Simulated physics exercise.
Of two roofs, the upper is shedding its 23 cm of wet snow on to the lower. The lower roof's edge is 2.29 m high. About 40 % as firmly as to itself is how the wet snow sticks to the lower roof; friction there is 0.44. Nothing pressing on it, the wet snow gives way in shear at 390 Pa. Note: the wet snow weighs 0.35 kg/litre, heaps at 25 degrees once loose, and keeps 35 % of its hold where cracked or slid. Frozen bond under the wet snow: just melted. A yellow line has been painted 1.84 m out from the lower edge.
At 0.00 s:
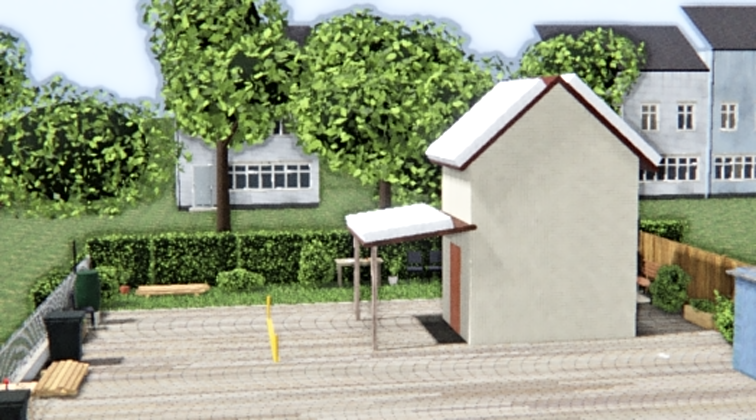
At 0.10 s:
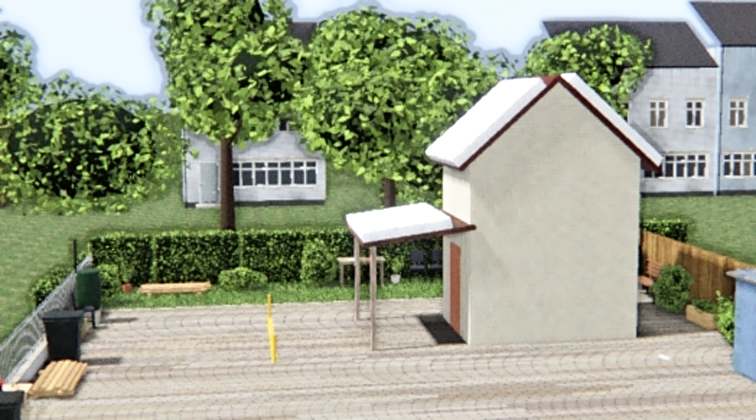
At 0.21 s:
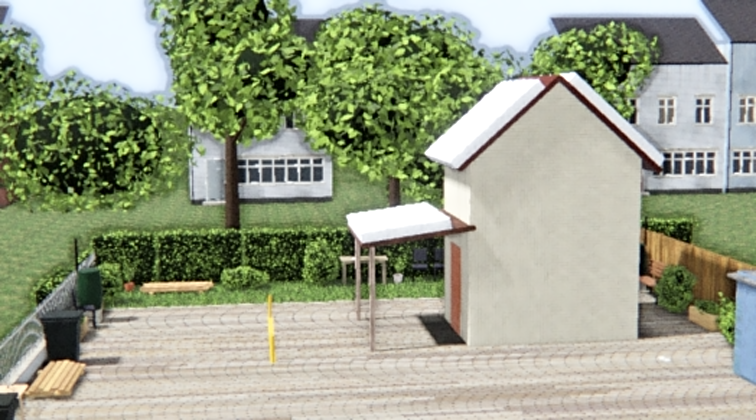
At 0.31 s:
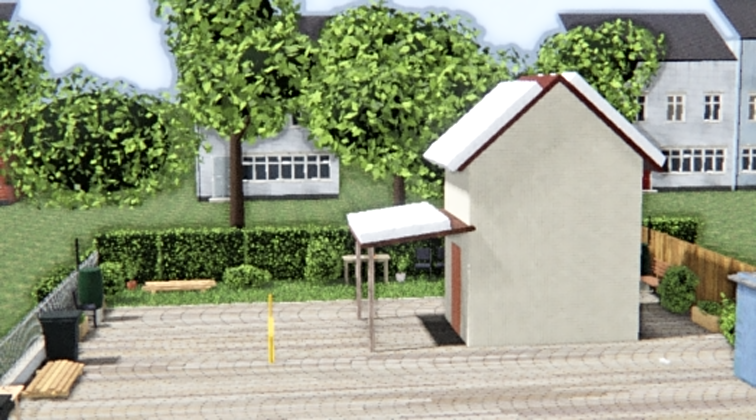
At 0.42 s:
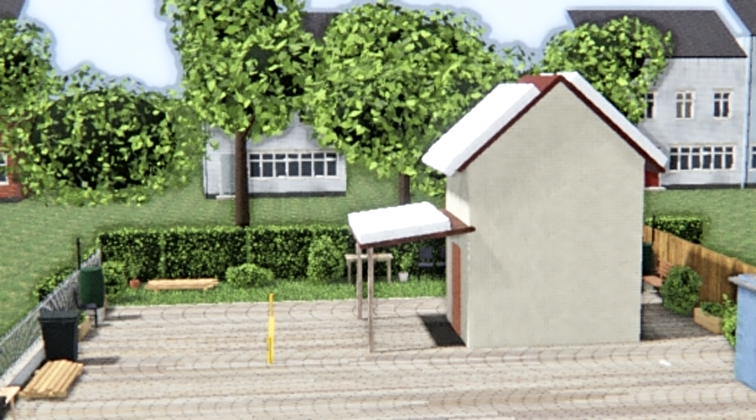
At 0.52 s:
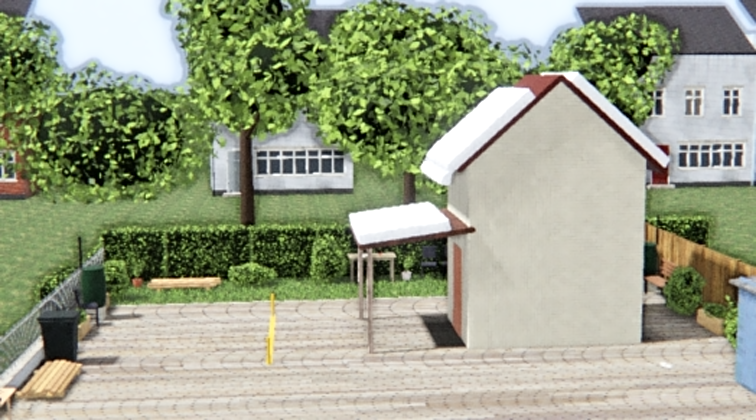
The clip opens on a pale, narrow house with snow on its steep roof and on a lower porch roof, beside a yellow line on the paving. As the viewpoint drifts slightly, the upper snow creeps down and left, then slides a little farther, its lower edge poking past the eave.
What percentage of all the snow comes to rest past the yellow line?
About 4 %.
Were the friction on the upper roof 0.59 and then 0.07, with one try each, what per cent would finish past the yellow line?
I'd expect around 0 percent, then around 20 percent.
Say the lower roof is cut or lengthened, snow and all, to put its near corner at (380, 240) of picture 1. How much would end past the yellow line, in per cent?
8 per cent or thereabouts.
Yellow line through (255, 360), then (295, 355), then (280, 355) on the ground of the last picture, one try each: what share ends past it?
Respectively 1, 10 and 6 percent would end past it.
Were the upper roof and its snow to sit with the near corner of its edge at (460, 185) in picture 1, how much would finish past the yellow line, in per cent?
About 0 per cent.
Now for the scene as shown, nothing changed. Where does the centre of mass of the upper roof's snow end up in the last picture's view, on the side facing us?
It sits close to (370, 273).
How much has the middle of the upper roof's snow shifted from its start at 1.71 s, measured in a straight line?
About 2.8 m.
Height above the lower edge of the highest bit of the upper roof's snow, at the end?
Looks like around 0.6 m above that edge.
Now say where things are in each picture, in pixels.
Front end of the wet snow at (458, 162), in the first picture.
Front end of the wet snow at (457, 163), its middle shifted 1.4 cm, in the second picture.
Front end of the wet snow at (455, 165), its middle shifted 5.6 cm, 2 % of it past the upper edge, in one piece, in the third picture.
Front end of the wet snow at (452, 165), its middle shifted 13 cm, 5 % of it past the upper edge, in one piece, in the fourth picture.
Front end of the wet snow at (448, 168), its middle shifted 23 cm, 9 % of it past the upper edge, cracking, in the fifth picture.
Front end of the wet snow at (443, 177), its middle shifted 37 cm, 15 % of it past the upper edge, cracking, in the sixth picture.
By 1.07 s, none is below the lower edge and 0 % is past the line.
By 1.71 s, none is below the lower edge and 0 % is past the line.
By 2.36 s, 26 % is below the lower edge and 0 % is past the line.
By 3.00 s, 29 % is below the lower edge and 4 % is past the line.
By 3.60 s, at the end, 29 % is below the lower edge and 4 % is past the line.
